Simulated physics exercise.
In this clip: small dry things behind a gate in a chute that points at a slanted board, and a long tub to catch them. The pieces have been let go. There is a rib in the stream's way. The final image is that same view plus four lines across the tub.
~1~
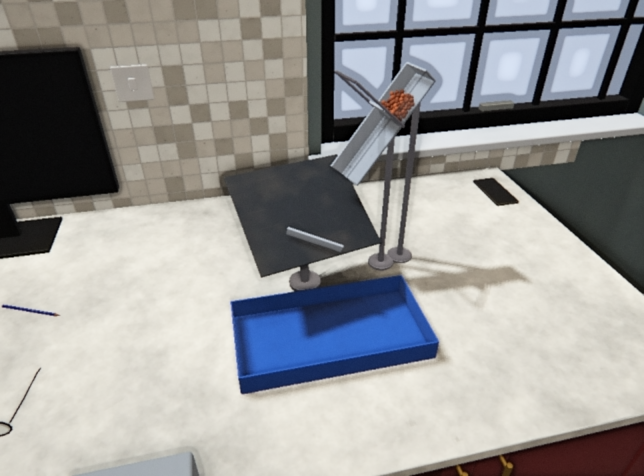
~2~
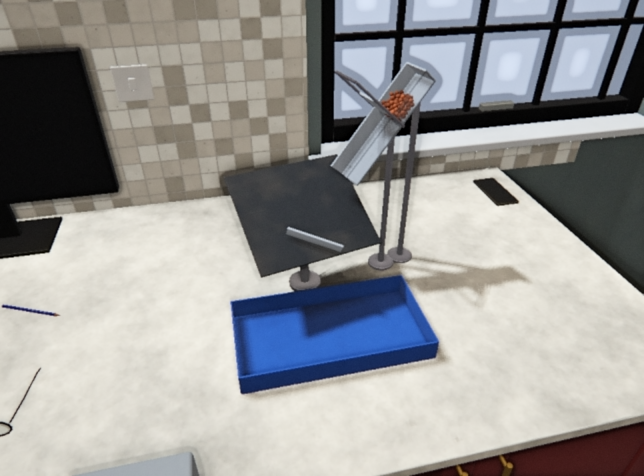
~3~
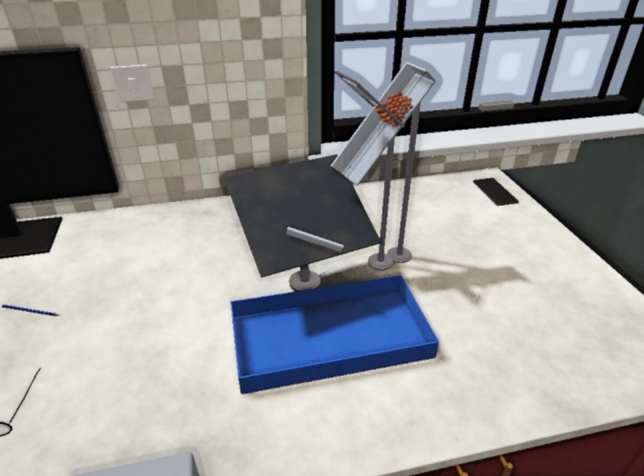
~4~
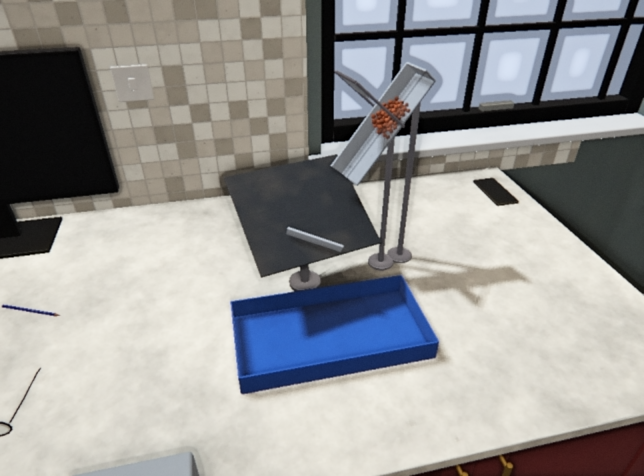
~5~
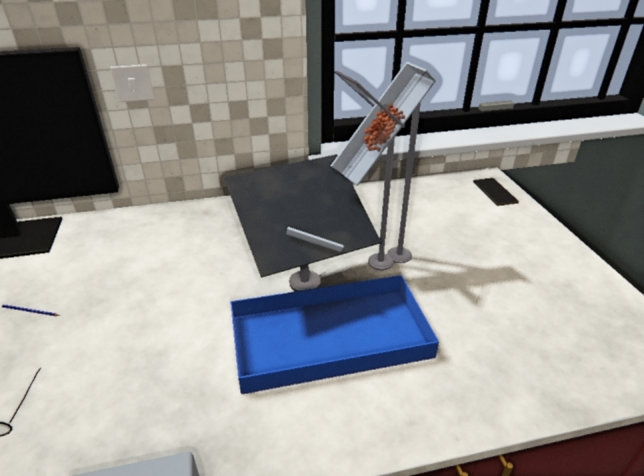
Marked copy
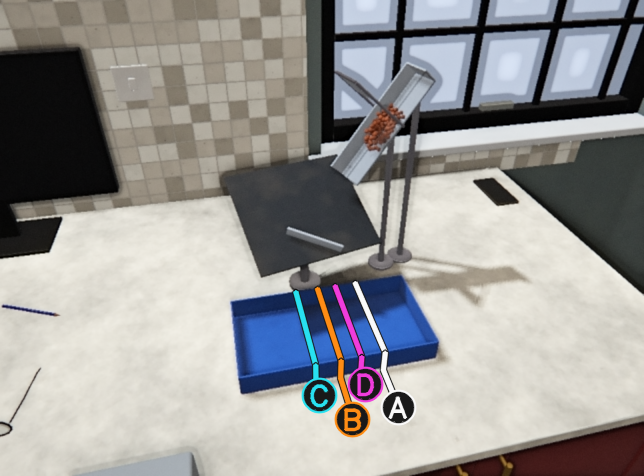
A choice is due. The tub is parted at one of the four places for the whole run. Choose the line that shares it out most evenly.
Choose A.
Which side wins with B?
The right side.
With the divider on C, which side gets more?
The right side.
On the marked copy, line A crosses the front rim at (384, 351); line B crosses the front rim at (340, 359); line C crosses the front rim at (315, 364); line D crosses the front rim at (361, 356).
For line A, of what is caught, close to half on the left of the divider, close to half on the right.
For line B, of what is caught, close to a quarter on the left of the divider, the bulk on the right.
For line C, of what is caught, a small share on the left of the divider, the bulk on the right.
For line D, of what is caught, close to a quarter on the left of the divider, the bulk on the right.
